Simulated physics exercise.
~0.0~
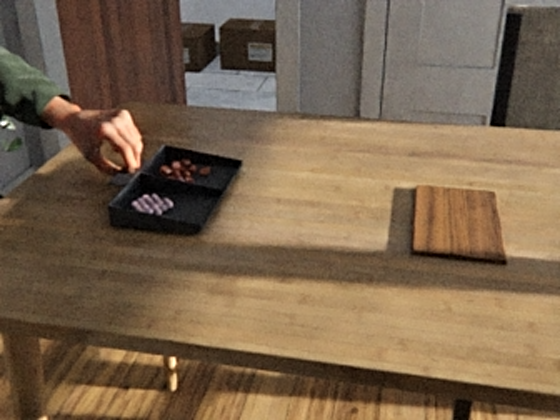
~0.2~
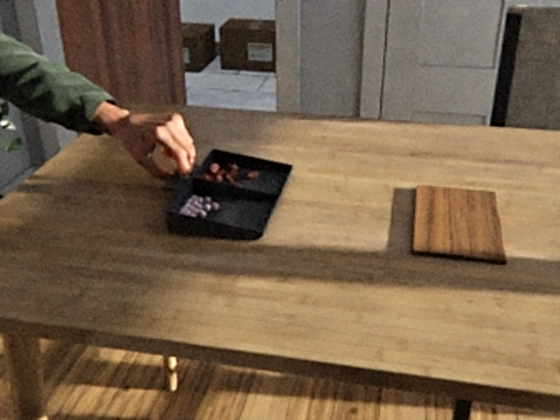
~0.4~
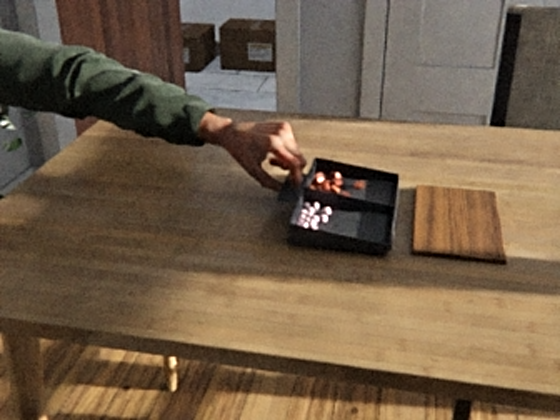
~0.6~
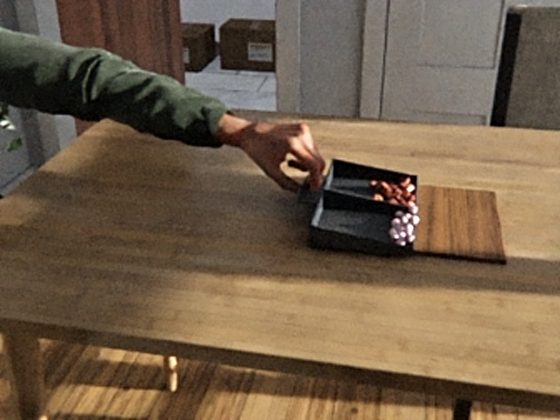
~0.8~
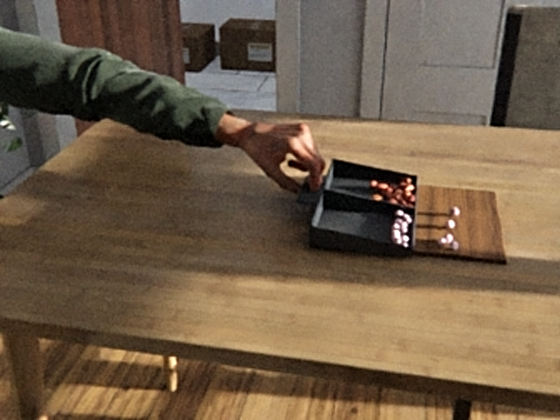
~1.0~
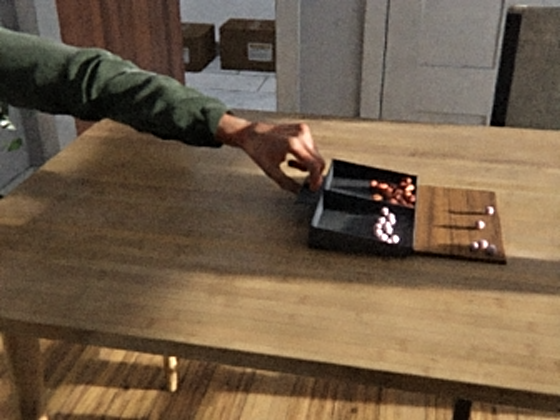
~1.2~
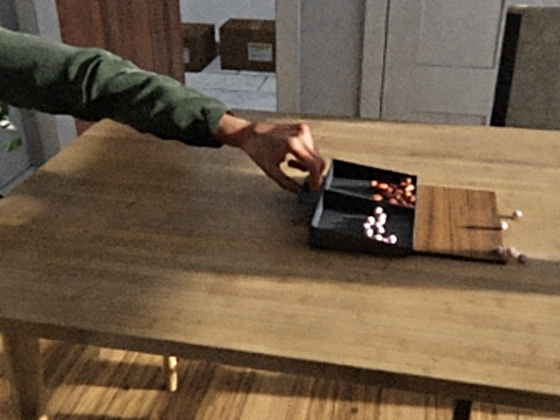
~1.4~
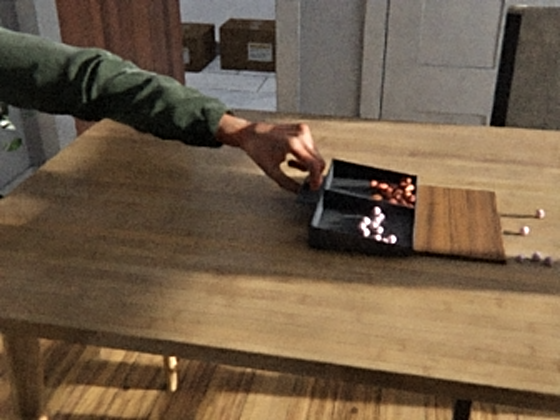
On a pale wooden table in a room with boxes on the floor behind, a hand in a dark green sleeve holds a black two-part tray, with small pinkish pieces in the near section and reddish-brown ones in the far section. The hand slides the tray right towards a flat wooden board. The tray stops against the board, and both groups shift to its front rim. A few pinkish pieces go over the rim and roll across the board. They pass its right edge onto the table, while the remaining pinkish pieces and all the reddish-brown ones stay inside.
